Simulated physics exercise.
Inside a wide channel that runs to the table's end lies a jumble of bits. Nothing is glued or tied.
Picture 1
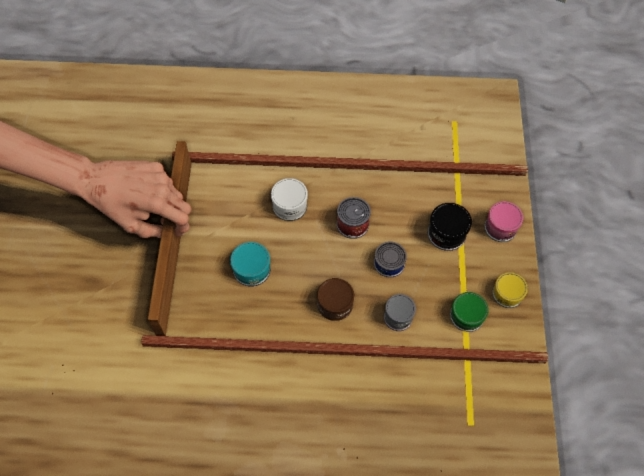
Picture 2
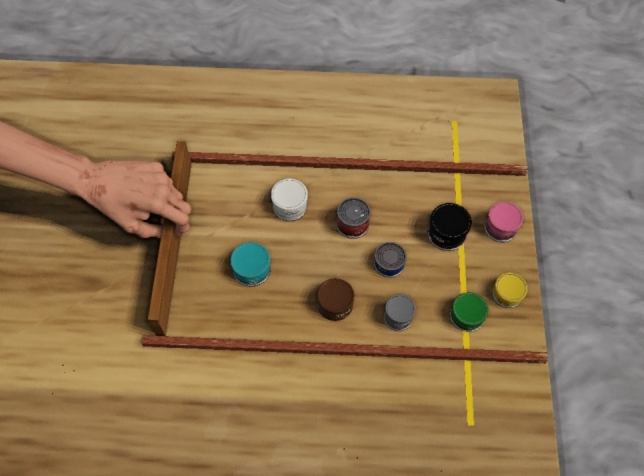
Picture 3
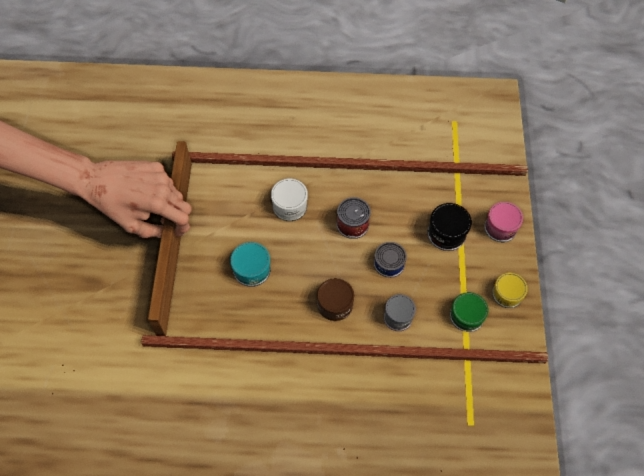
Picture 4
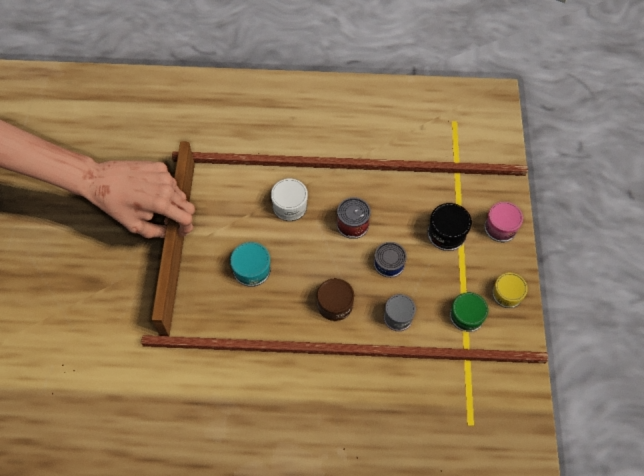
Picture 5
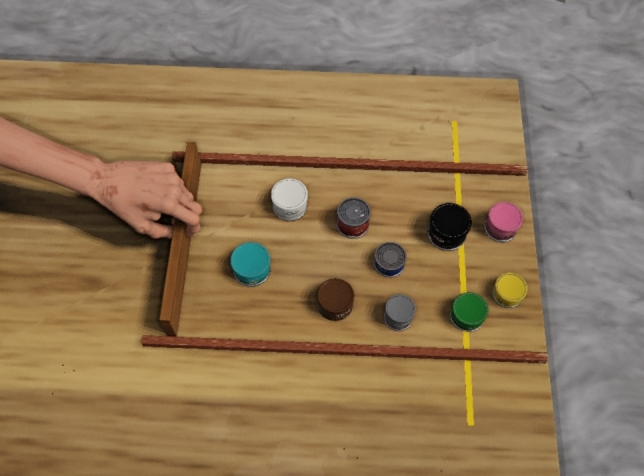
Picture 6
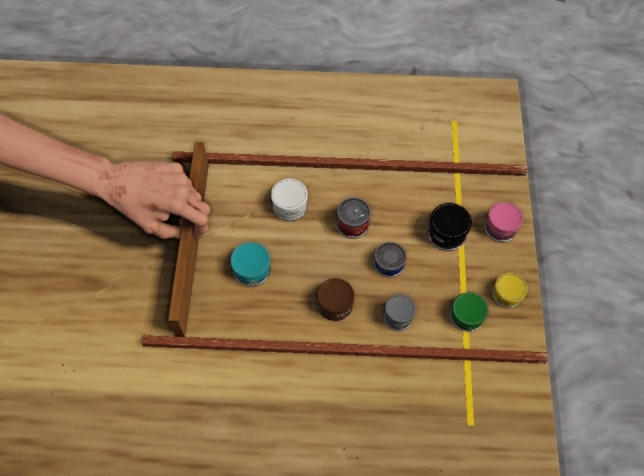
A hand slides a wooden board slightly right toward colourful pots on a wooden table.
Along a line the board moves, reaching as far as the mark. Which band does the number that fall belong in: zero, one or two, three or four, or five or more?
It belongs in the one or two band.
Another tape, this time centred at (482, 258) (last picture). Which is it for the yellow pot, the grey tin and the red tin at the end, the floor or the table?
Going in order, the yellow pot keeps its spot, then the grey tin keeps its spot, then the red tin keeps its spot.
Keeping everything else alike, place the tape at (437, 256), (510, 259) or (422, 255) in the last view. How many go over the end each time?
Respectively, 0, 5 and 0.
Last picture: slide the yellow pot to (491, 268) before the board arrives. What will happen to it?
From that start, the object then is safe.
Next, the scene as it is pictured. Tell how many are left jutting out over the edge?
The number is 0.
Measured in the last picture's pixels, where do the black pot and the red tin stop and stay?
Around (511, 218), then around (479, 233).
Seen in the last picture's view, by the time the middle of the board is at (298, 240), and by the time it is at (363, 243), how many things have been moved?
The counts are 2 and 6.
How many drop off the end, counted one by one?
A count of exactly 1.
Early on, none off yet; yellow pot at rest near (510, 291); pink tin at rest near (503, 222); green pot at rest near (469, 312).
Finally, the number that fall off is one or two; lost, pink tin.
